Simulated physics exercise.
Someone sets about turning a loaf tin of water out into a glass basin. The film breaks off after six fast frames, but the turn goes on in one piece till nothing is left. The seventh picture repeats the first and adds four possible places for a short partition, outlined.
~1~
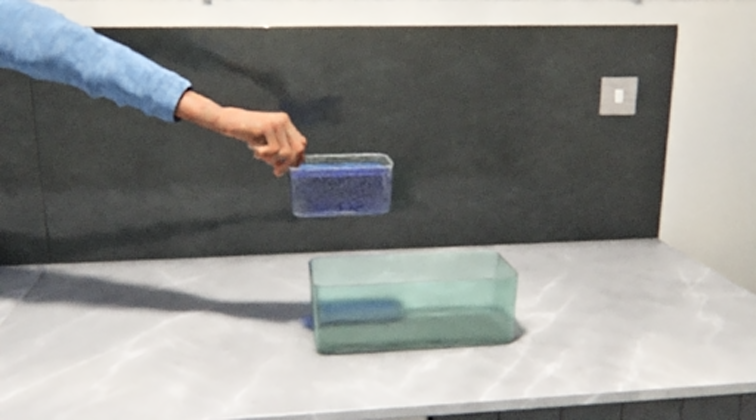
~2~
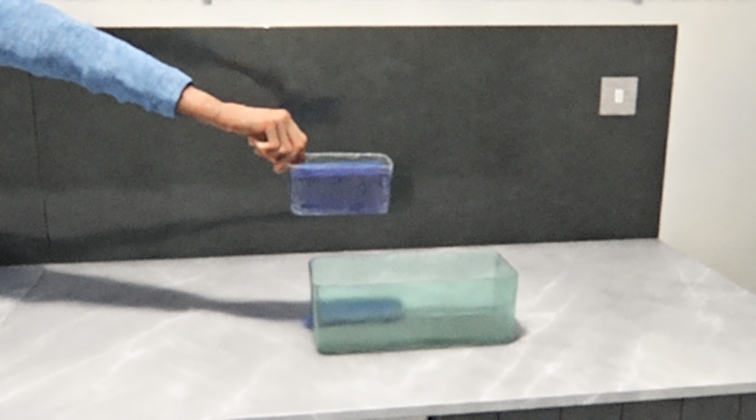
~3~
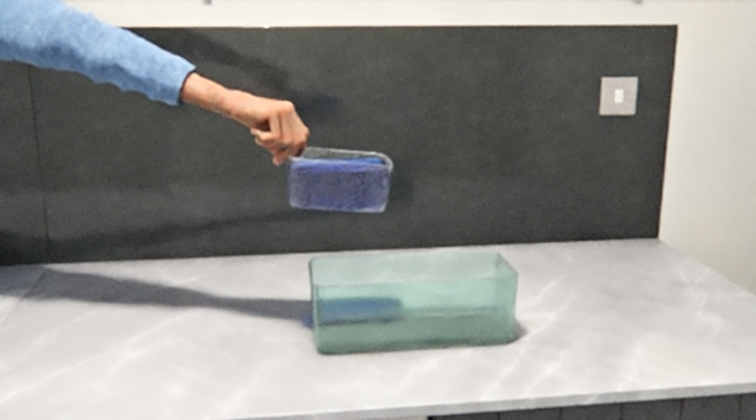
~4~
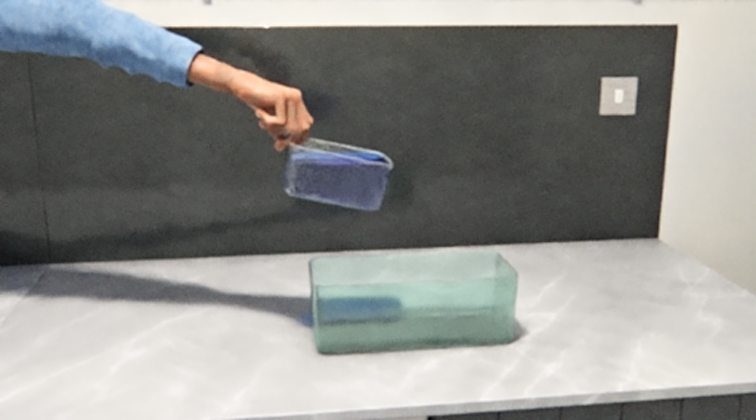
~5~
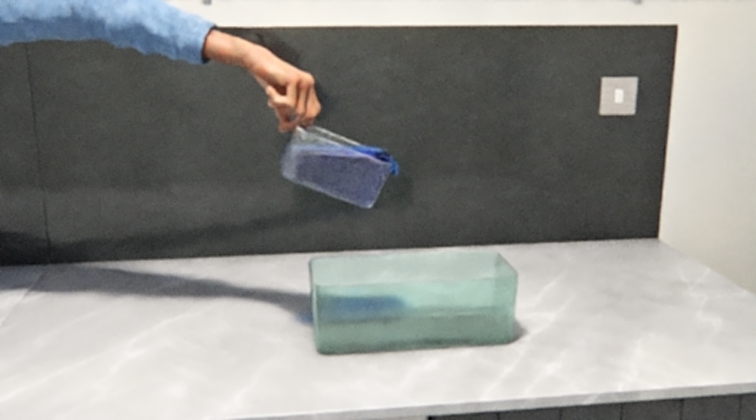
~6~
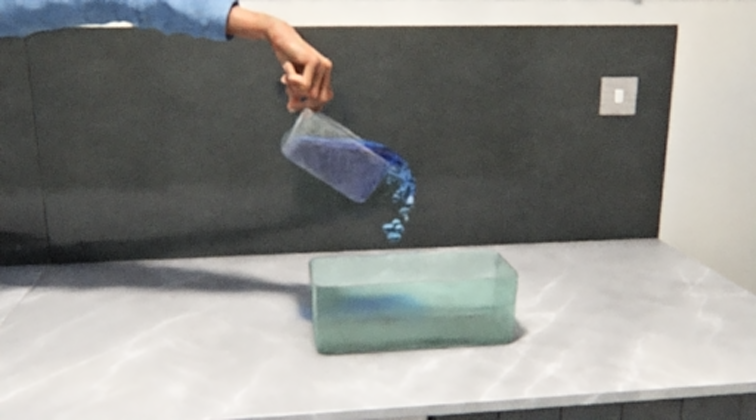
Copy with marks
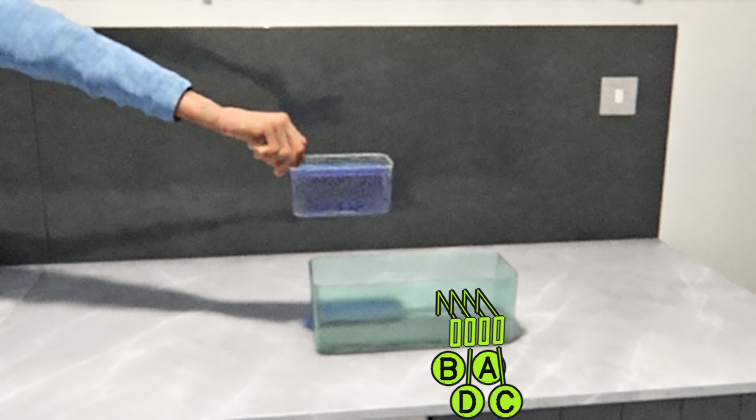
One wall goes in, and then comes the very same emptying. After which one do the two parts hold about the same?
The answer is slot D.
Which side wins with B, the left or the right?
More ends on the right.
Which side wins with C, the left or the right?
The left one.
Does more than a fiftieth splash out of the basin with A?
Yes, it does.
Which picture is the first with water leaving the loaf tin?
In picture 5.
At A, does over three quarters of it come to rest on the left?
No, it does not.
On the marked copy, A at (484, 348); B at (456, 350); C at (498, 347); D at (470, 349).
Choosing A, about 67 % ends left of the wall and 25 % right of it; 8 % is lost outside.
Choosing B, about 28 % ends left of the wall and 65 % right of it; 7 % is lost outside.
Choosing C, about 82 % ends left of the wall and 8 % right of it; 11 % is lost outside.
Choosing D, about 49 % ends left of the wall and 43 % right of it; 8 % is lost outside.
